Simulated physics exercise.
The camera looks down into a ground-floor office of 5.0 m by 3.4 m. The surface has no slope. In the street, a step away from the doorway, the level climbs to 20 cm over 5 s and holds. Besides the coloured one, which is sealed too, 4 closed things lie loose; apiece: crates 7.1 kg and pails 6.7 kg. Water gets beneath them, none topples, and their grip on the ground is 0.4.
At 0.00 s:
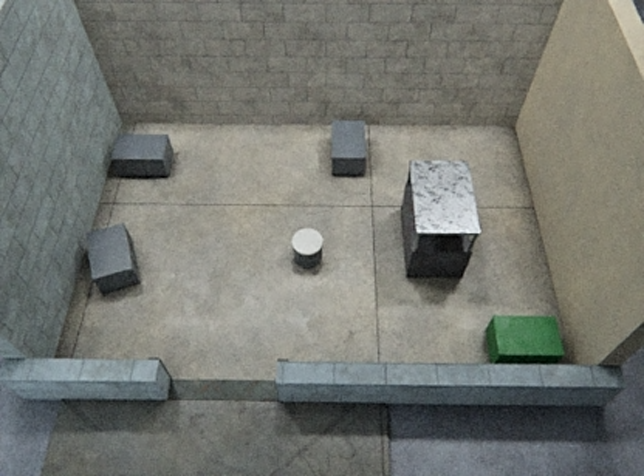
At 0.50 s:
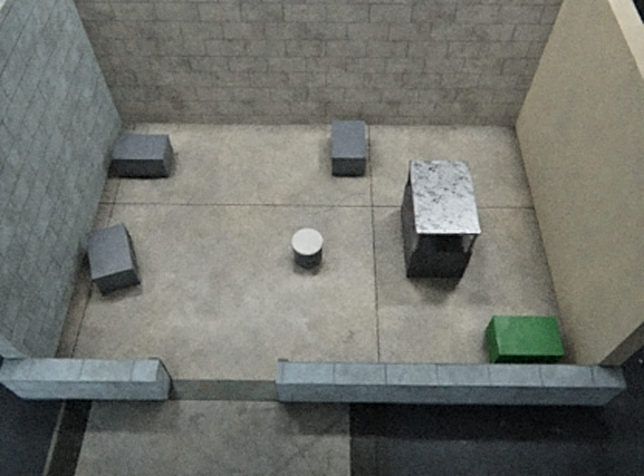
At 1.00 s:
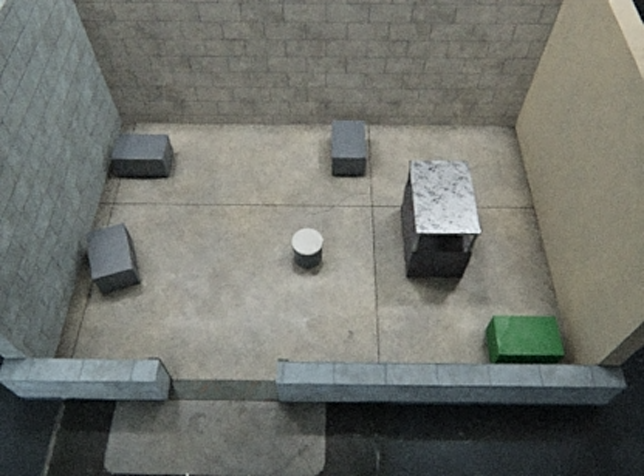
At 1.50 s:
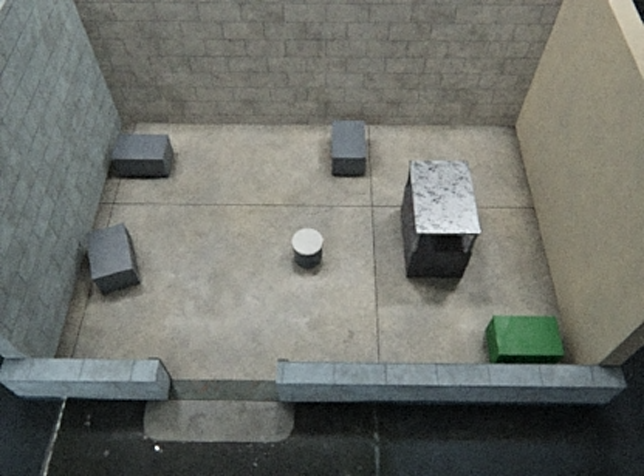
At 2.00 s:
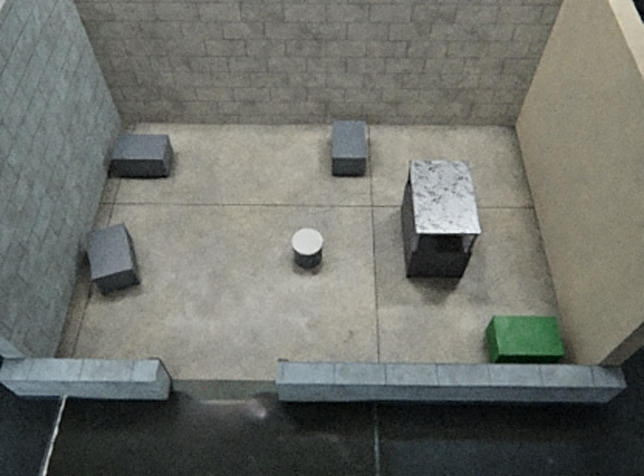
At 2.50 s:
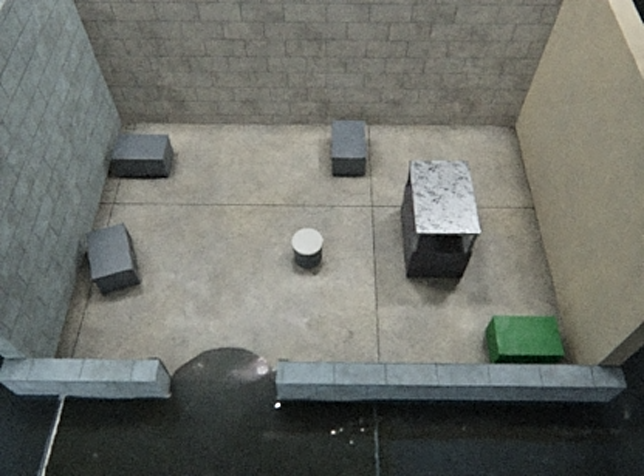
In this clip, dark water spreads over the street outside a walled room holding a green crate, grey boxes, a small round container and a tall block, then just enters through the doorway while the objects stay still.
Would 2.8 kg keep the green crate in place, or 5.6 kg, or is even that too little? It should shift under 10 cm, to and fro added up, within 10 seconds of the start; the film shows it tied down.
For it, the smaller load will do.
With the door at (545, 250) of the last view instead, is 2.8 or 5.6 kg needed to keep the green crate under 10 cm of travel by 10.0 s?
In that case neither load is enough.
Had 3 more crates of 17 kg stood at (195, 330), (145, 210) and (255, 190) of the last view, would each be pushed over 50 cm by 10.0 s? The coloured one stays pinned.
In that order: Past it, more, more.
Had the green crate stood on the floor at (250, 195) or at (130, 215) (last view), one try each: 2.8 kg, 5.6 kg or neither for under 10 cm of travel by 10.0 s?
In that order: Neither is enough; neither holds.
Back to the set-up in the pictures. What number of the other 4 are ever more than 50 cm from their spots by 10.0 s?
1 of them.
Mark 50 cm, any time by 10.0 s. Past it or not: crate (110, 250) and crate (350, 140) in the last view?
In turn: Less, past it.
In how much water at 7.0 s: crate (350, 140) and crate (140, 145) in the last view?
Roughly 3 and 8 cm.
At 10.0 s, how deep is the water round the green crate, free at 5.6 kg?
Roughly 1 cm.
After 3.5 s the green crate would be 0 cm from its start with 2.8 kg and 0 cm from its start with 5.6 kg; 0 cm of water round it then.
After 4.5 s the green crate would be 0 cm from its start with 2.8 kg and 0 cm from its start with 5.6 kg; 0 cm of water round it then.
After 7.0 s the green crate would be 0 cm from its start with 2.8 kg and 0 cm from its start with 5.6 kg; 0 cm of water round it then.
After 10.0 s the green crate would be 0 cm from its start with 2.8 kg and 0 cm from its start with 5.6 kg; 1 cm of water round it then.
